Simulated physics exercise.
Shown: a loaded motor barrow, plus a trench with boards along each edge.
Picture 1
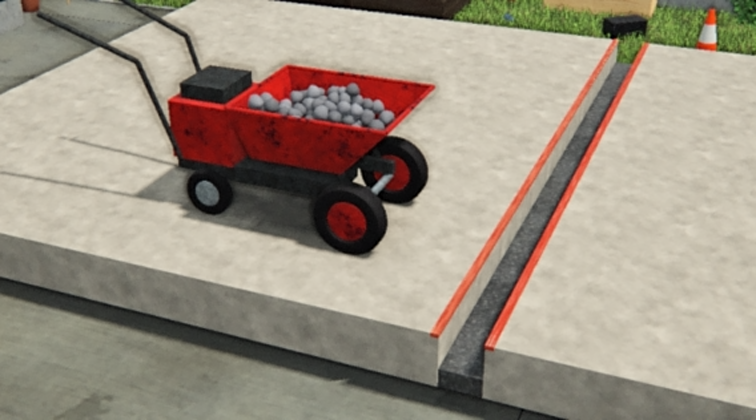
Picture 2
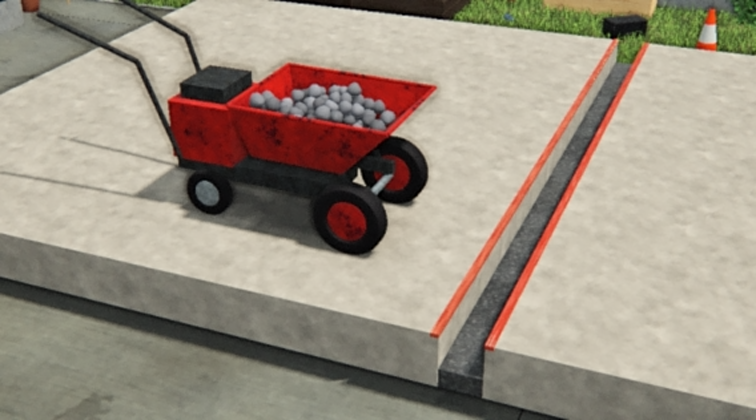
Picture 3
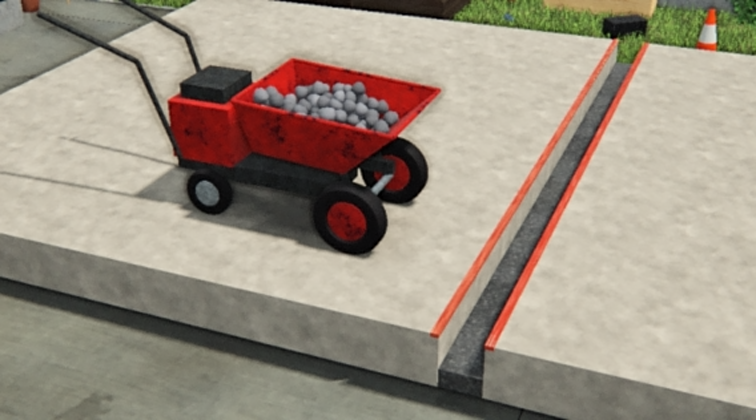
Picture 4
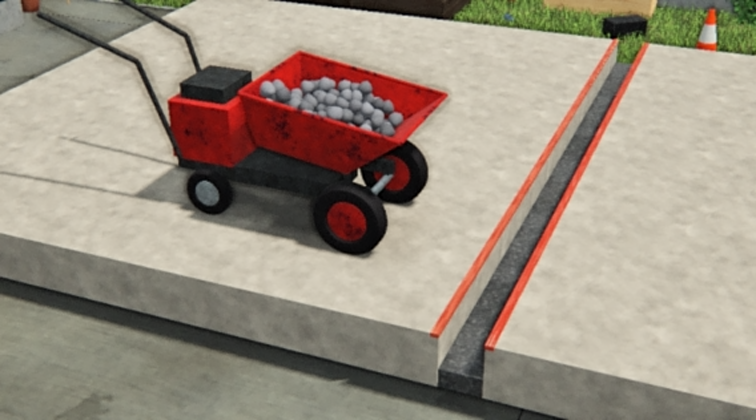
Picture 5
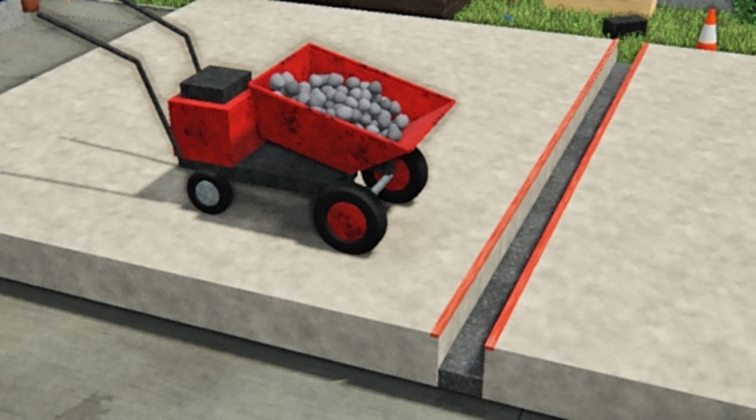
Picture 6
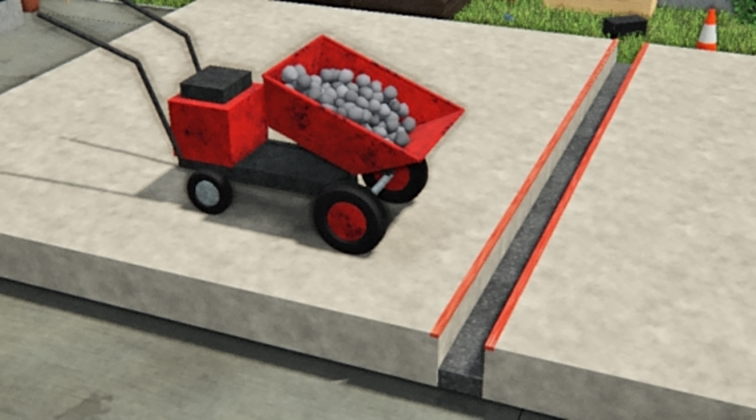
A red motor barrow stands still while its skip of grey cobbles tilts toward the right.
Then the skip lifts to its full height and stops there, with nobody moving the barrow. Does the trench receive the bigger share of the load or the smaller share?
Most of the load will be caught by the trench.
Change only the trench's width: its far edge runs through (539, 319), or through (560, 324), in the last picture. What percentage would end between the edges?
In order, some 80 and some 90 percent.
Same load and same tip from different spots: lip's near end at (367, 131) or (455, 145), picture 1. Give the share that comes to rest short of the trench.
That comes to some 30 in a hundred for the first try and some 0 in a hundred for the second.
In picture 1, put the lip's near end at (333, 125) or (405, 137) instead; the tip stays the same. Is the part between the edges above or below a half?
Trial 1 falls short of half, trial 2 exceeds half.
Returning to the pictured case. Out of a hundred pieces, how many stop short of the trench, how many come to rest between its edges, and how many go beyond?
About: Short 5, between 70, beyond 10 per cent.
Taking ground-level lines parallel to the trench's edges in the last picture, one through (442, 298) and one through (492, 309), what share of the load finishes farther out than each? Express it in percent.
That's 90 in a hundred for the first and 30 in a hundred for the second.
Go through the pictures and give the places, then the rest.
In the first frame, lip of the skip near (386, 134), level; top of the load near (330, 110), round cobbles; first edge of the trench near (455, 300); far edge near (507, 312), the trench under half as wide as the skip, and about as deep as wide.
In the second frame, lip of the skip near (388, 135), tipped barely; top of the load near (313, 105).
In the third frame, lip of the skip near (393, 138), tipped barely; top of the load near (317, 113).
In the fourth frame, lip of the skip near (400, 143), tipped a little; top of the load near (323, 100).
In the fifth frame, lip of the skip near (409, 150), tipped a little; top of the load near (304, 93).
In the sixth frame, lip of the skip near (419, 160), tipped clearly; top of the load near (315, 88); first edge of the trench near (455, 300); far edge near (507, 312).
Shortly afterwards, skip tipped steeply; the whole lot in the skip.
Next, skip tipped right over; near a third in the skip; a little short of the trench; near half in or heaped over the trench; only a few beyond it; only a few falling.
Some moments later, skip tipped right over; a little in the skip; a little short of the trench; near two thirds in or heaped over the trench; a little beyond it.
In the end, skip tipped right over; a little in the skip; a little short of the trench; near two thirds in or heaped over the trench; a little beyond it.
